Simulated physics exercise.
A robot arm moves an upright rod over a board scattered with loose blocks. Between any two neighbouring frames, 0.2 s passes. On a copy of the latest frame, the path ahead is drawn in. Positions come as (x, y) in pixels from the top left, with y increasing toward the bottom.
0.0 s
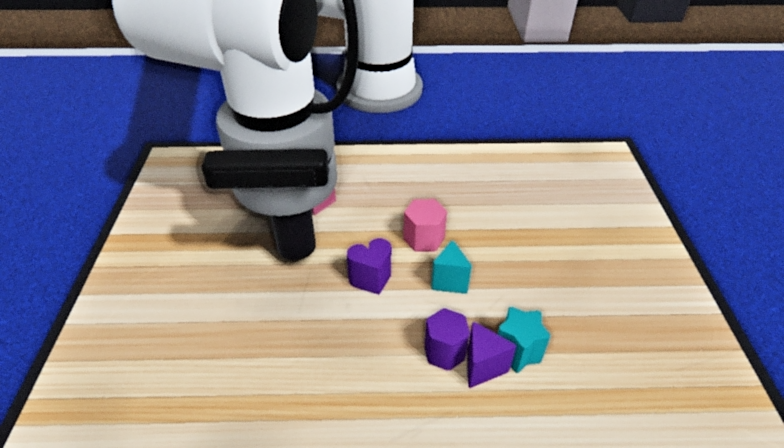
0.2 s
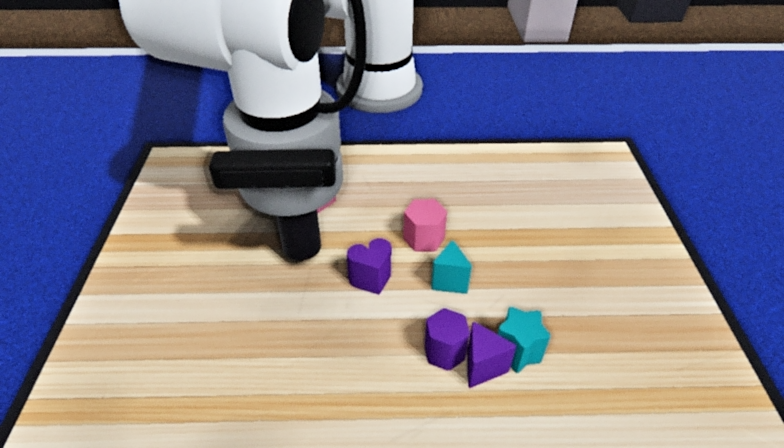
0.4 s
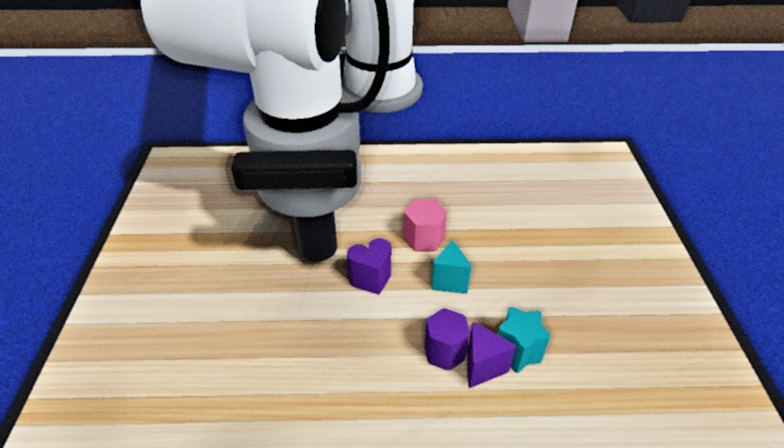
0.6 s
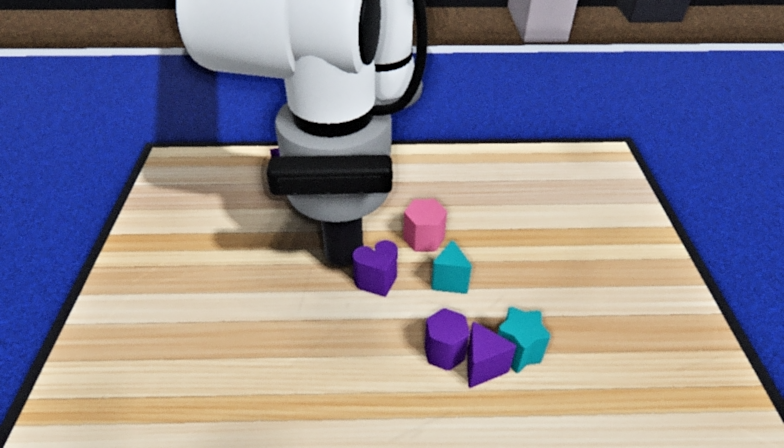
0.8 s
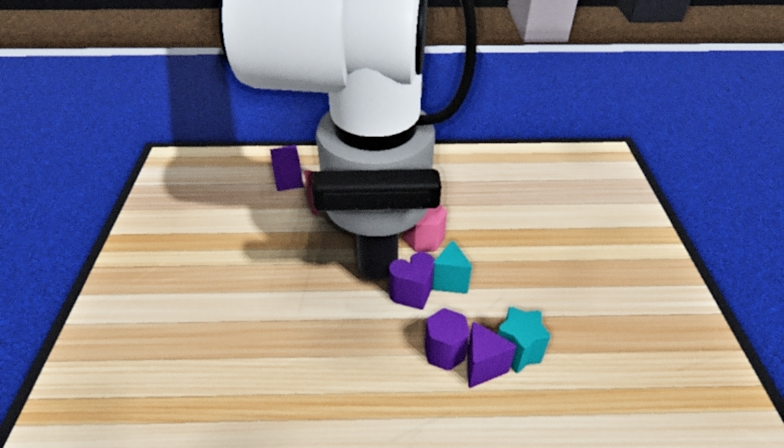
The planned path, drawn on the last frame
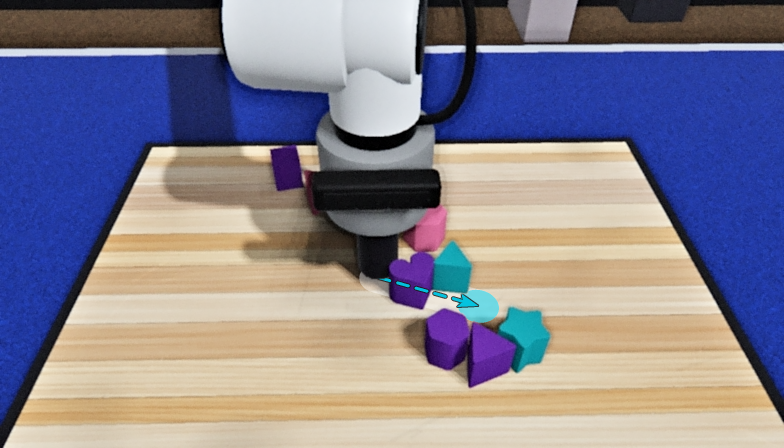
A robot arm slid its dark upright rod rightward across a wooden board of pink, purple and turquoise blocks, then pushed the purple heart block a short way right, up beside the turquoise triangular piece.
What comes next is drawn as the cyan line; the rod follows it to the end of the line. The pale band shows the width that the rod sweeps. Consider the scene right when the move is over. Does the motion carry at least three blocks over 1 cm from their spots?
No, I don't think so.
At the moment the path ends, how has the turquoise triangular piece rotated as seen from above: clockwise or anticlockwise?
Viewed from overhead, the turquoise triangular piece winds up turned anticlockwise.
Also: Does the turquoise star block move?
No
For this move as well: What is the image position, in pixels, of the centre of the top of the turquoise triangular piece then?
The centre of its top face lies at (495, 256).
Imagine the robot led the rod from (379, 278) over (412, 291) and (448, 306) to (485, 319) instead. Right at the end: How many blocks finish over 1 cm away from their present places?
Three or more blocks move.
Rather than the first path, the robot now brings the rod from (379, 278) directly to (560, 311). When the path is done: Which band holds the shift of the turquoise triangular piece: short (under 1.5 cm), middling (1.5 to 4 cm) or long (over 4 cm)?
Its displacement is above 4 cm.
Path on the board, from (379, 278) directly to (478, 306).
What follows on the original path. One third of the way, rod (413, 275); purple heart block (438, 281), turned 15° anticlockwise; turquoise triangular piece (463, 258), turned 45° anticlockwise.
Two thirds of the way, rod (446, 284); purple heart block (463, 296); turquoise triangular piece (476, 258), turned 60° anticlockwise.
At the end, rod (481, 293); purple heart block (483, 308), turned 35° clockwise; turquoise triangular piece (495, 256), turned 95° anticlockwise; turquoise star block in place.
